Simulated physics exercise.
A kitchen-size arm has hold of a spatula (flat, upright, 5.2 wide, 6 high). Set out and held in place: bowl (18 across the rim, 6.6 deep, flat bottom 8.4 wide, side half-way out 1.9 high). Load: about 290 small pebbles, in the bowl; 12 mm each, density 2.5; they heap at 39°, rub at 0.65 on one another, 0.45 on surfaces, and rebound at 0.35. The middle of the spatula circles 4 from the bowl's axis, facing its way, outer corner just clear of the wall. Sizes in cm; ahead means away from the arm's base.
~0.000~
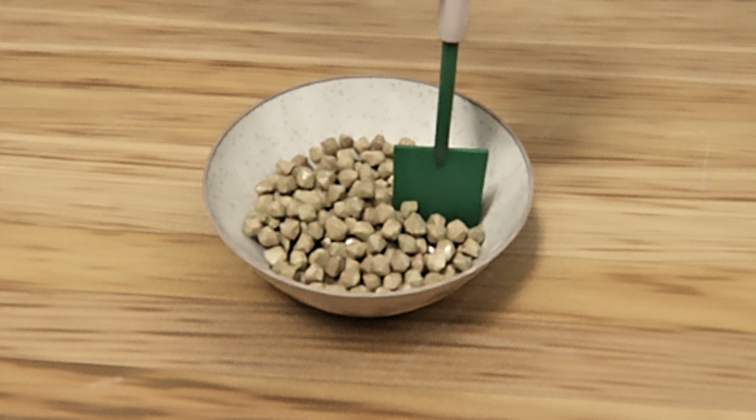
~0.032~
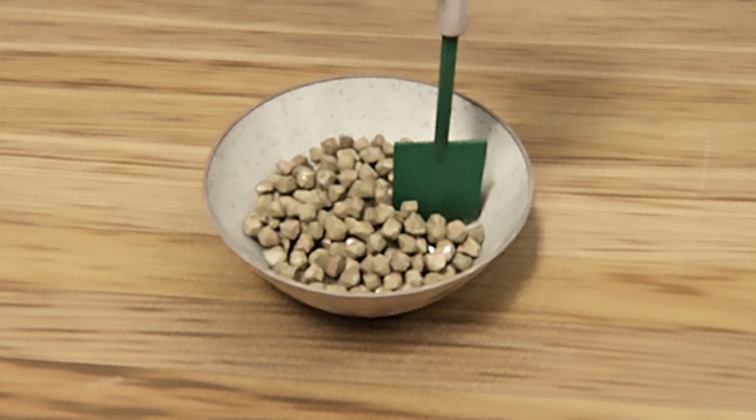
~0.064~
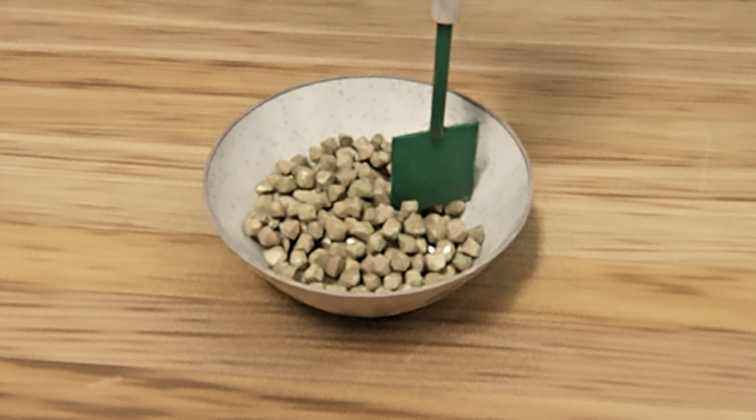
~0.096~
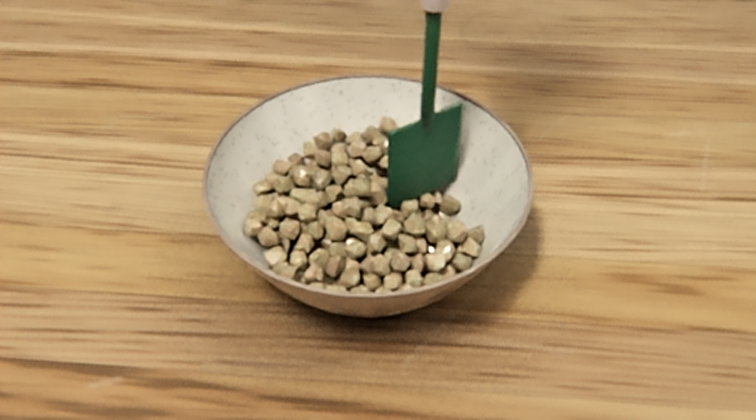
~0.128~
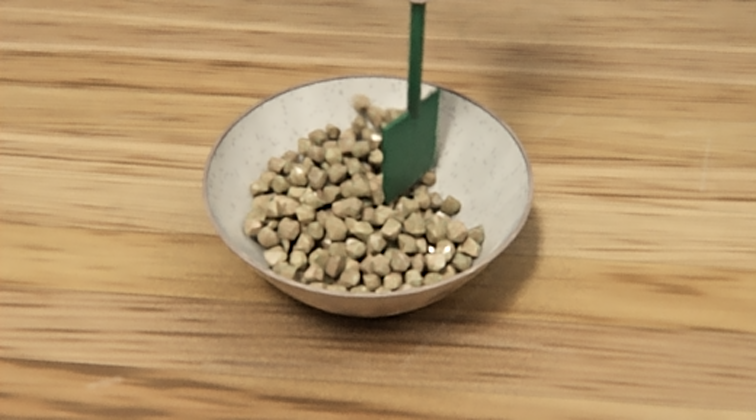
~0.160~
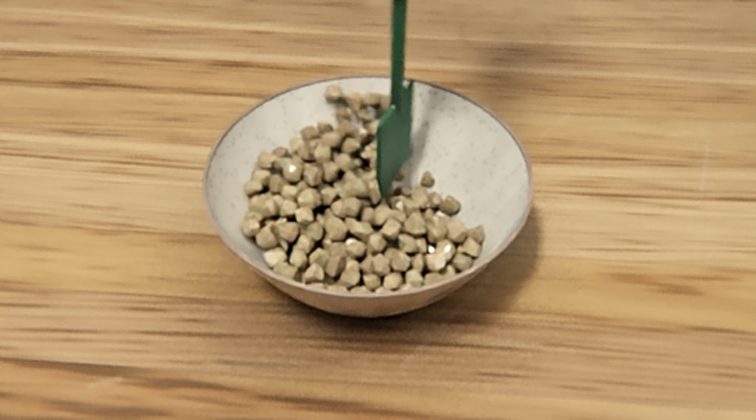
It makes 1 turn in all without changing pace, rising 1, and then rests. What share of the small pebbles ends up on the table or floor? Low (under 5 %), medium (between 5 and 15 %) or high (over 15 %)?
On the table or floor the share is medium, between 5 and 15 %.
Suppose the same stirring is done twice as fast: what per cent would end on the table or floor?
It would be near 25 per cent.
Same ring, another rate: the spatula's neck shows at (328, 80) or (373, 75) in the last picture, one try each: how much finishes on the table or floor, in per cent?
Some 25 and 20 per cent.
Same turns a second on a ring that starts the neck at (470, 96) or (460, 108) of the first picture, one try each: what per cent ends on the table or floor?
Some 0 and 5 per cent.
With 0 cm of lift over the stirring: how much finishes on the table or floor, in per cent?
About 15 per cent.
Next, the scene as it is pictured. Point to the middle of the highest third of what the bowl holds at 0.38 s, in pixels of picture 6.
Near (276, 214).
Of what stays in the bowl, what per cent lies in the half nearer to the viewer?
Roughly 35 per cent.
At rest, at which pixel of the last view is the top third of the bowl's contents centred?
Near (423, 163).
By 0.38 s, 182° round, highest piece 8 above the table; 283 in the bowl, 1 on the table or floor, 2 in flight or on the tool.
By 0.60 s, 294° round, highest piece 9 above the table; 269 in the bowl, 11 on the table or floor, 6 in flight or on the tool.
By 0.91 s, 0° round, highest piece 7 above the table; 259 in the bowl, 27 on the table or floor.
By 1.61 s, 0° round, highest piece 7 above the table; 259 in the bowl, 27 on the table or floor.
Final count, 259 in the bowl, 27 on the table or floor. That is 9 % on the table or floor.
